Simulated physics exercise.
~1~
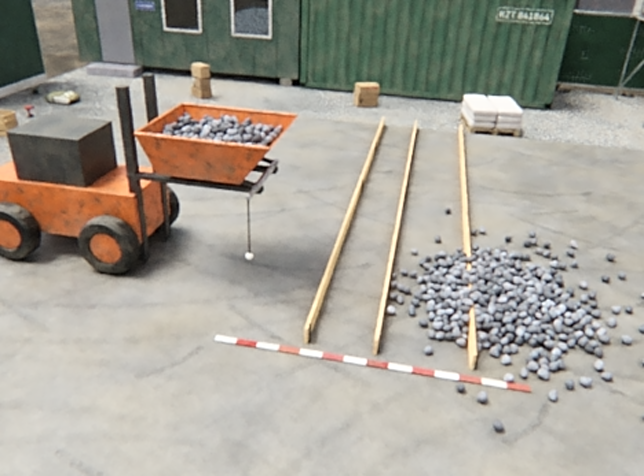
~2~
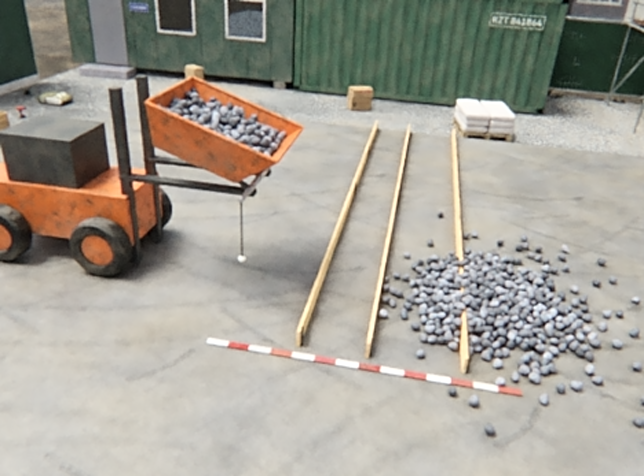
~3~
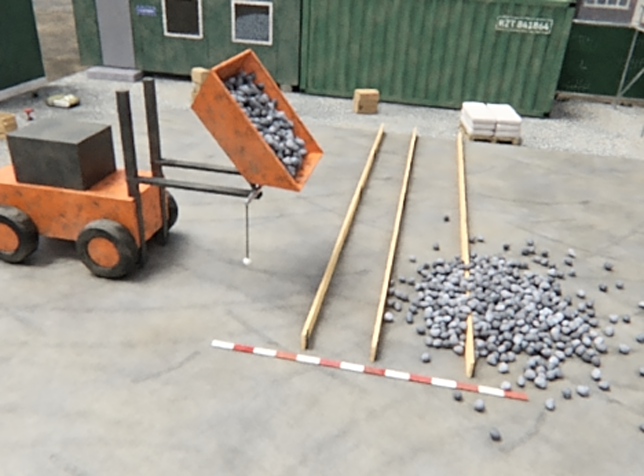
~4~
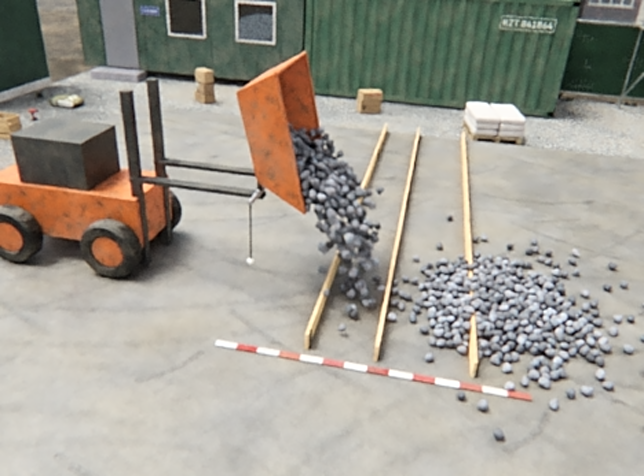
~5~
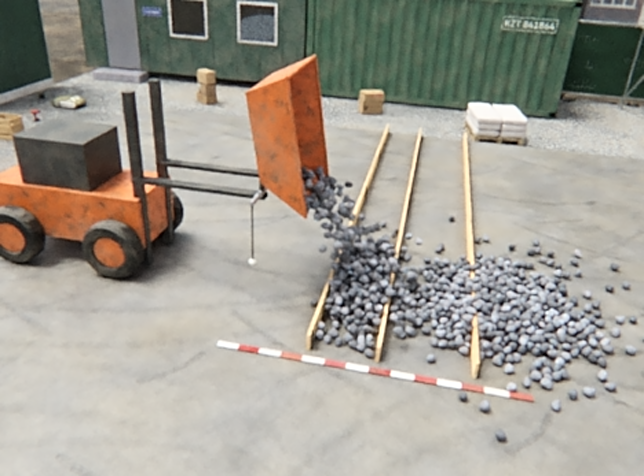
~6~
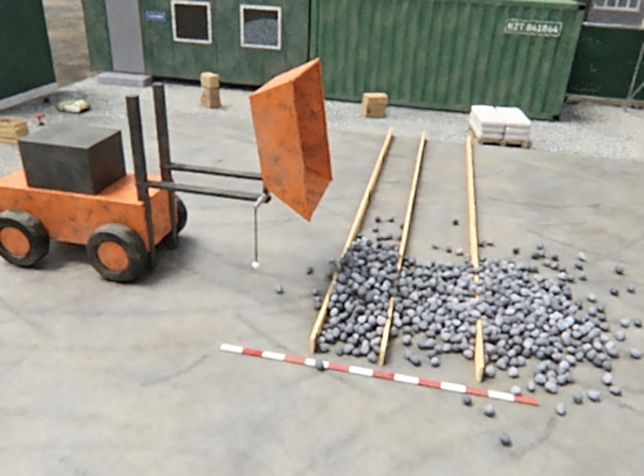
An orange skip on a forklift-like vehicle tips steadily to the right, pouring its grey stones across the wooden boards beside an earlier scattered pile. It ends steeply tilted and empty, with the stones spread through both bays and joined to the older heap.
